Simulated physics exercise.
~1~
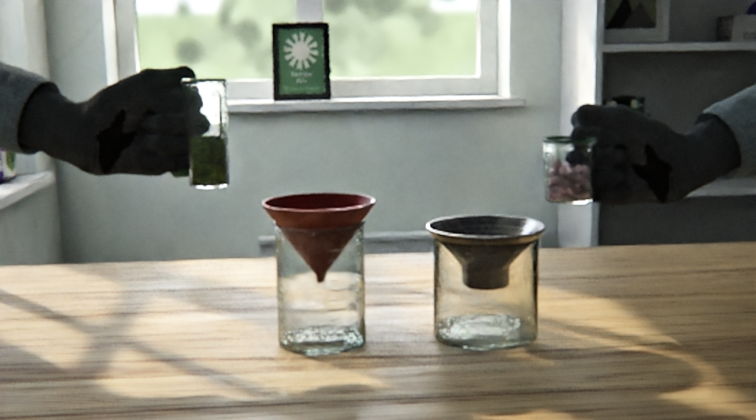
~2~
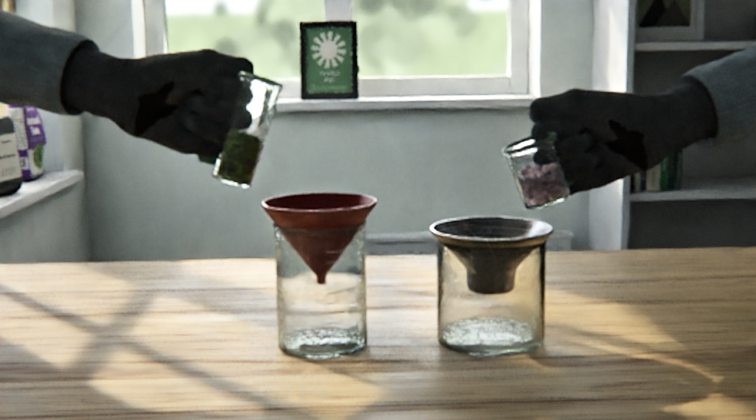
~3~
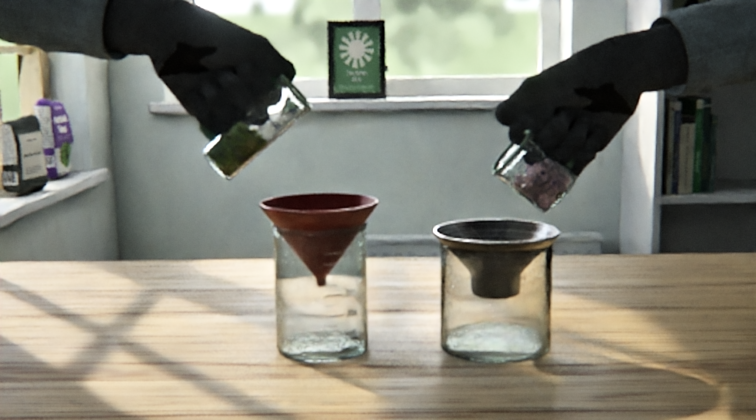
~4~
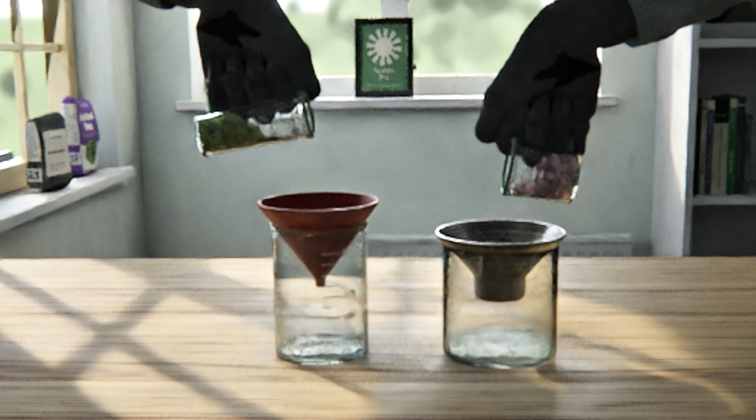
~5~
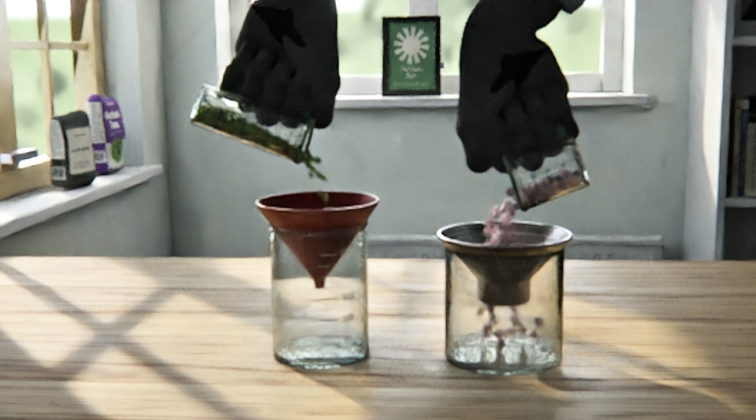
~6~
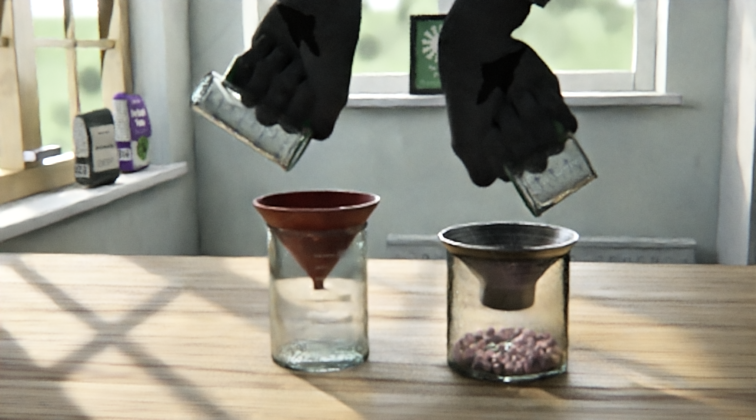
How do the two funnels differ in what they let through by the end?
The left red funnel jams and lets none of the green bits into its jar, while the right dark funnel lets all of the pinkish pieces through into the jar below.
The video shows two dark-gloved hands tipping small glass cups over funnels set in jars on a wooden table. Green bits pour into the red funnel on the left and none reach its jar, while pinkish pieces fall through the dark right funnel and settle in a heap below.
